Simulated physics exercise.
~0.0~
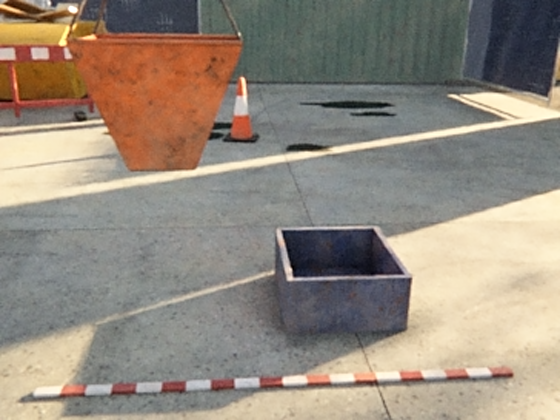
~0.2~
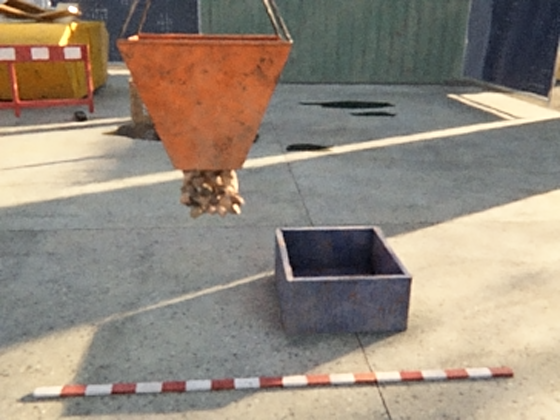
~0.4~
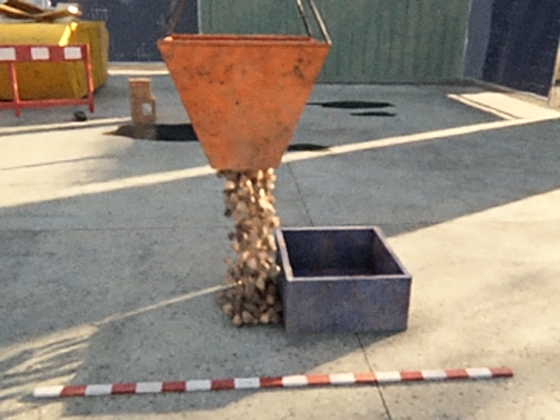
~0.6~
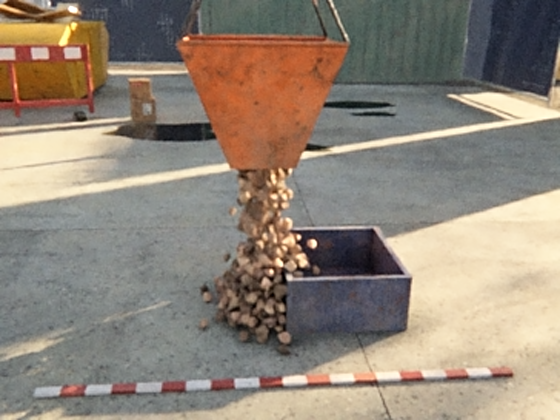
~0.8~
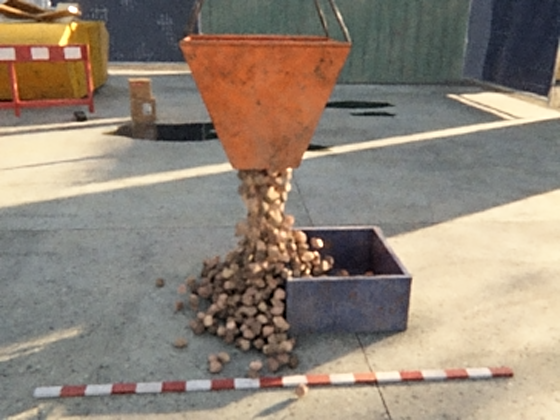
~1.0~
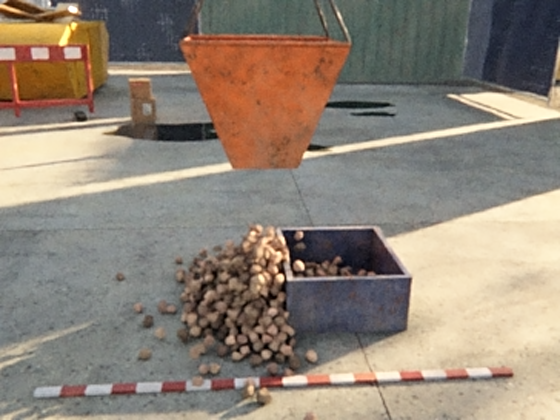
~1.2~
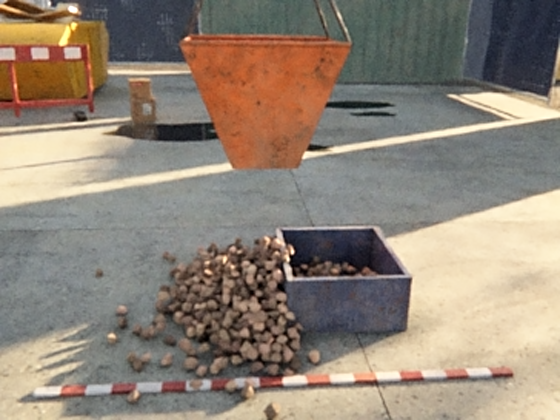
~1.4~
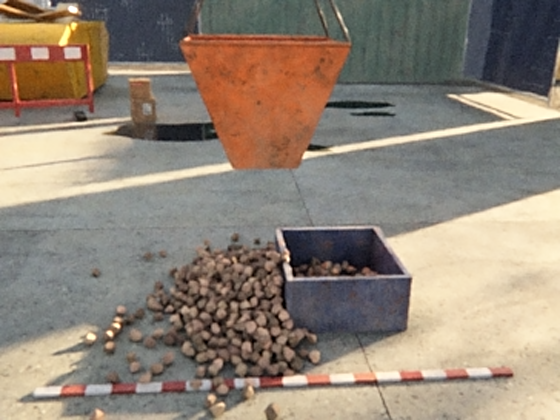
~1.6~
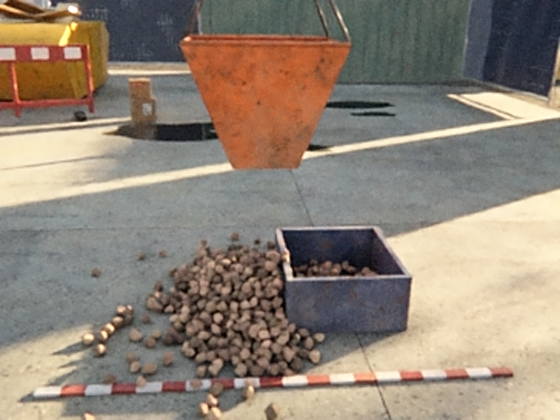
Orange hopper swinging rightwards on a crane and pouring brown stones, most piling left of a dark bin, some landing inside.
